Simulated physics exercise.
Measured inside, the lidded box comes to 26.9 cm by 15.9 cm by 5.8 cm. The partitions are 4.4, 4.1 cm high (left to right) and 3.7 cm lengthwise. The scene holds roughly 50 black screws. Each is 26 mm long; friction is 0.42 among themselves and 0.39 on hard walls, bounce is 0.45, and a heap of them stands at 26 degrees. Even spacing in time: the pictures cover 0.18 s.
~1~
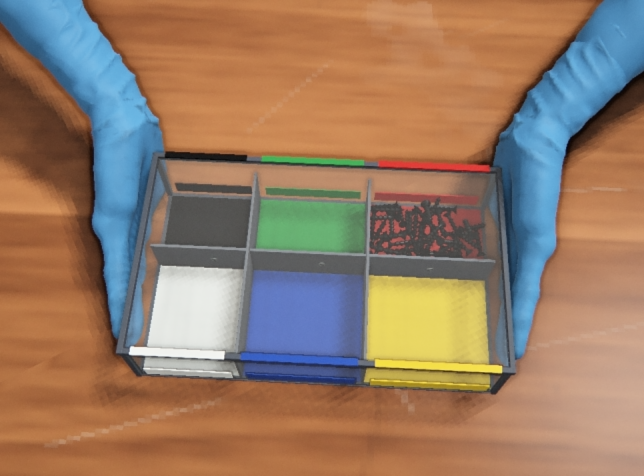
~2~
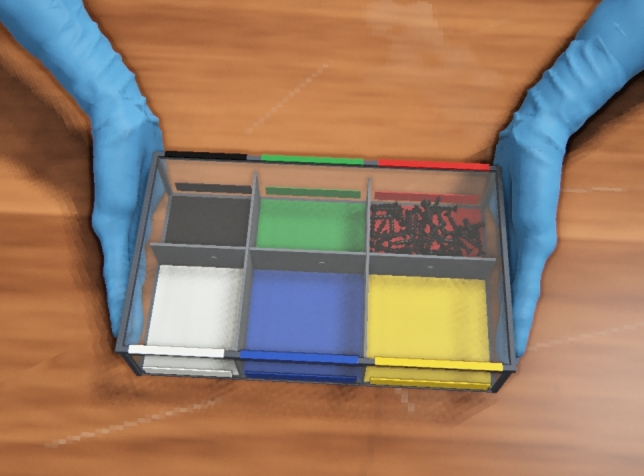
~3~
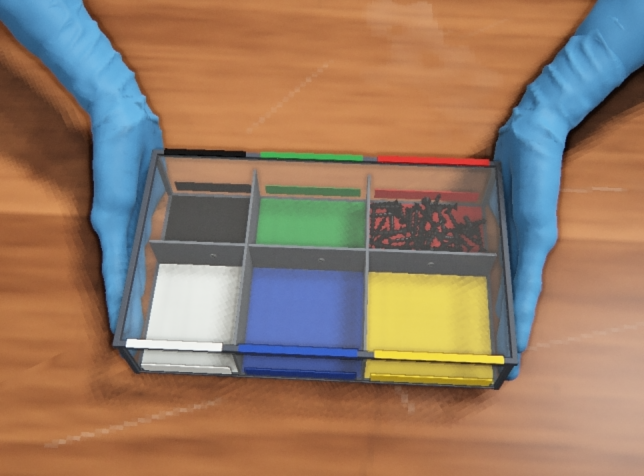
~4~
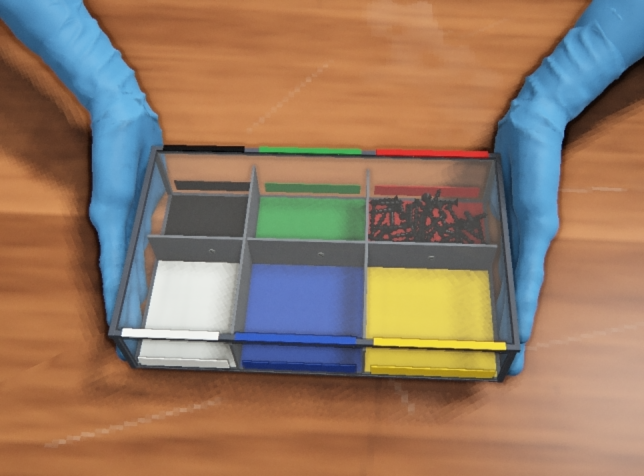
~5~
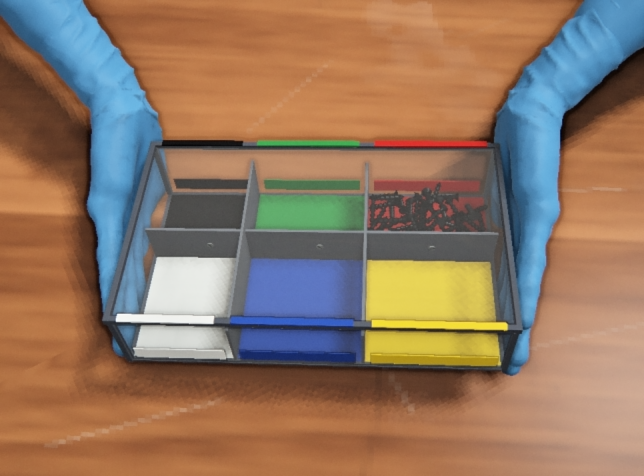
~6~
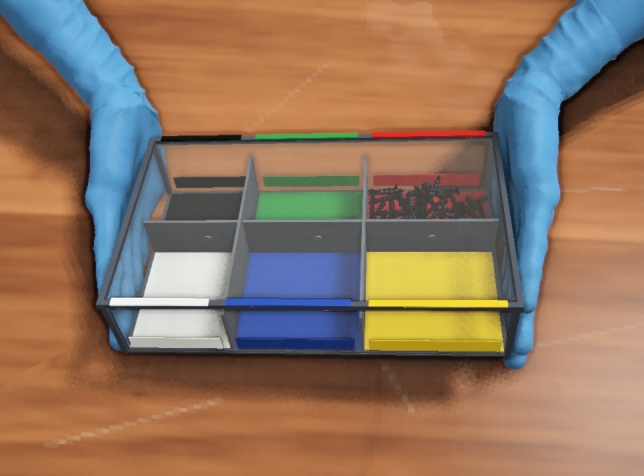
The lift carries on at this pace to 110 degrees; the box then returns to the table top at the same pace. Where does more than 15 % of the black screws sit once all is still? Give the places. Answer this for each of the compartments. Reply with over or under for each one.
Red: Over, blue: Under, green: Under, yellow: Under, white: Under, black: Under.
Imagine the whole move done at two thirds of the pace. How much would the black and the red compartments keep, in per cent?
That gives black 0 percent and red 100 percent.
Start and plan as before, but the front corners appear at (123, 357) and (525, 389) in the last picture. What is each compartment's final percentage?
So it works out as red at 55 percent, blue at 0 percent, green at 0 percent, yellow at 45 percent, white at 0 percent and black at 0 percent.
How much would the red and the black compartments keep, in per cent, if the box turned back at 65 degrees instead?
Red 100 %, black 0 %.
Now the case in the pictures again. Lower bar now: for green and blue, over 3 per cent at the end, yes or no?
As for green, correct, and as for blue, not so.
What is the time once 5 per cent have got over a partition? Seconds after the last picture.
I'd put it at about 1.05 seconds on the clock.
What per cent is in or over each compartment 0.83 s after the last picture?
It splits as red 100, blue 0, green 0, yellow 0, white 0 and black 0 percent.
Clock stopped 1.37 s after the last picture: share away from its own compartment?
Share: Approx. 10 %.
Then, 0.83 s after the last picture, tilt 110 degrees; red 100 %.
Then, 1.37 s after the last picture, tilt 50 degrees; red 90 %, green 10 %.
Then, 1.98 s after the last picture, tilt 0 degrees; red 90 %, green 10 %.
In the end, red 90 %, blue 0 %, green 10 %, yellow 0 %, white 0 %, black 0 %.
